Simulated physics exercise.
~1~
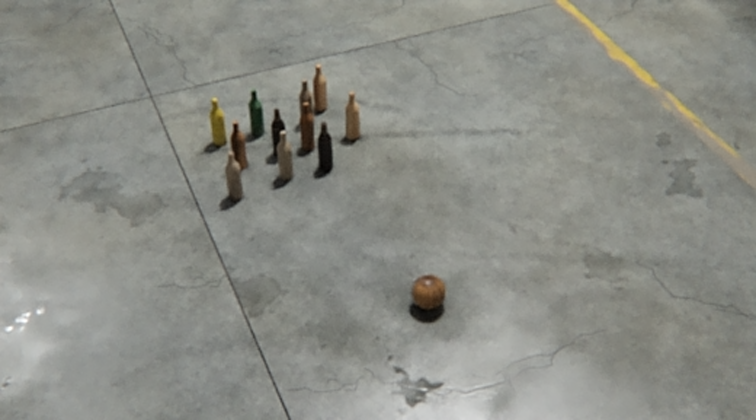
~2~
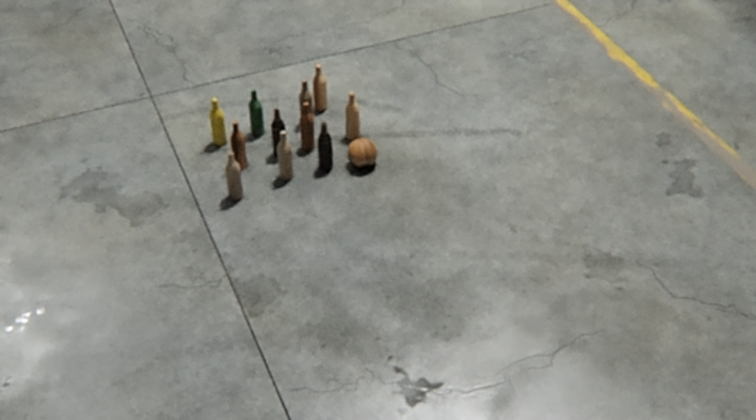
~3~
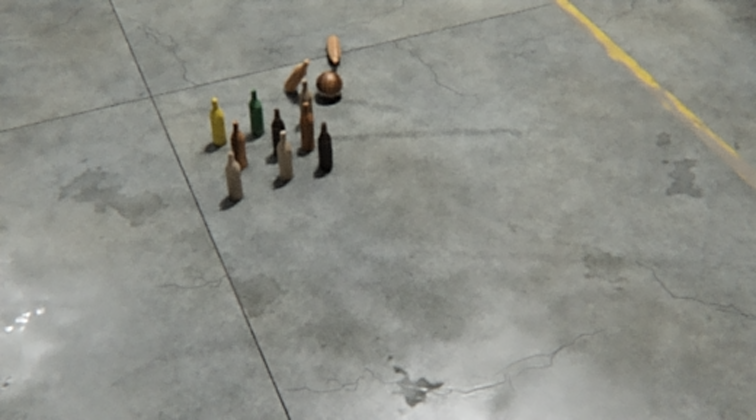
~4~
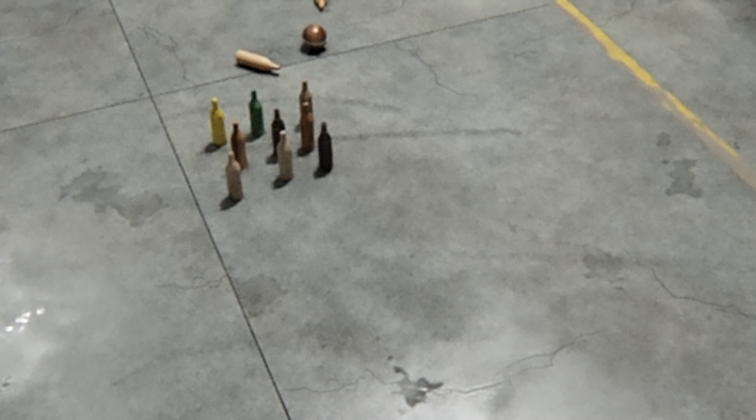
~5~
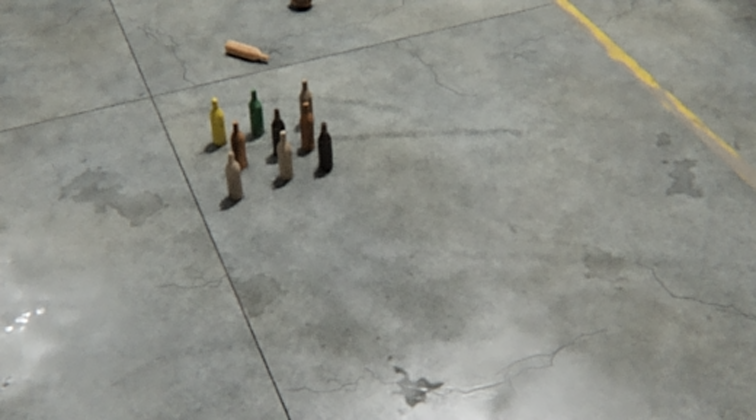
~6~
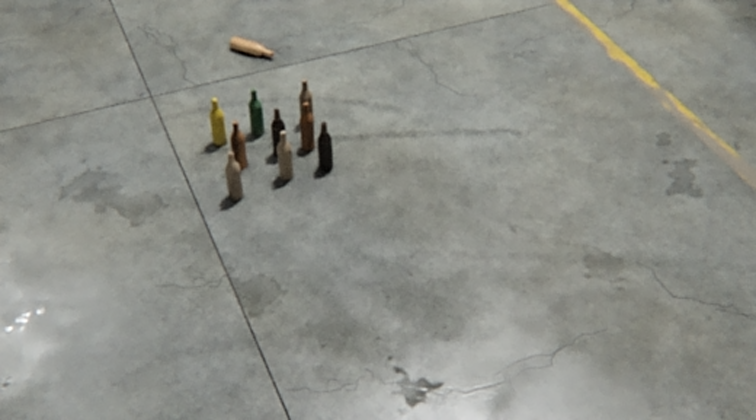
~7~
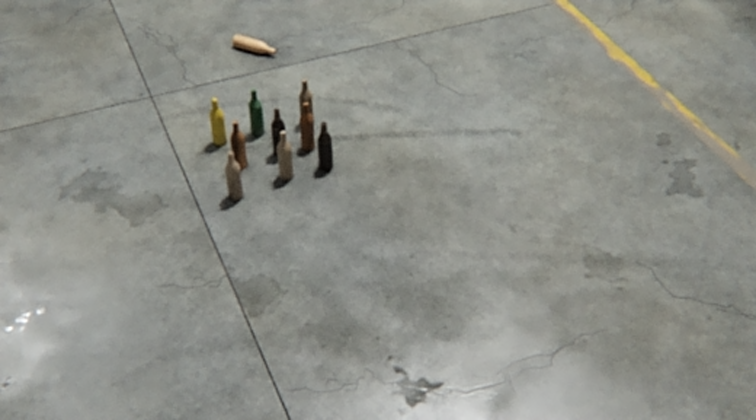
A wooden ball rolls across a grey concrete floor toward a cluster of bottle-shaped wooden skittles, most in brown, tan or dark tones, with one green and one yellow. It travels up and to the left, reaching the right edge of the group. There it knocks two light brown skittles from the back right, sending them away from the rest. One slides off beyond the top of the view, while the other topples and comes to lie on its side behind the group. The ball rolls out of sight, leaving the remaining skittles standing, green and yellow included.
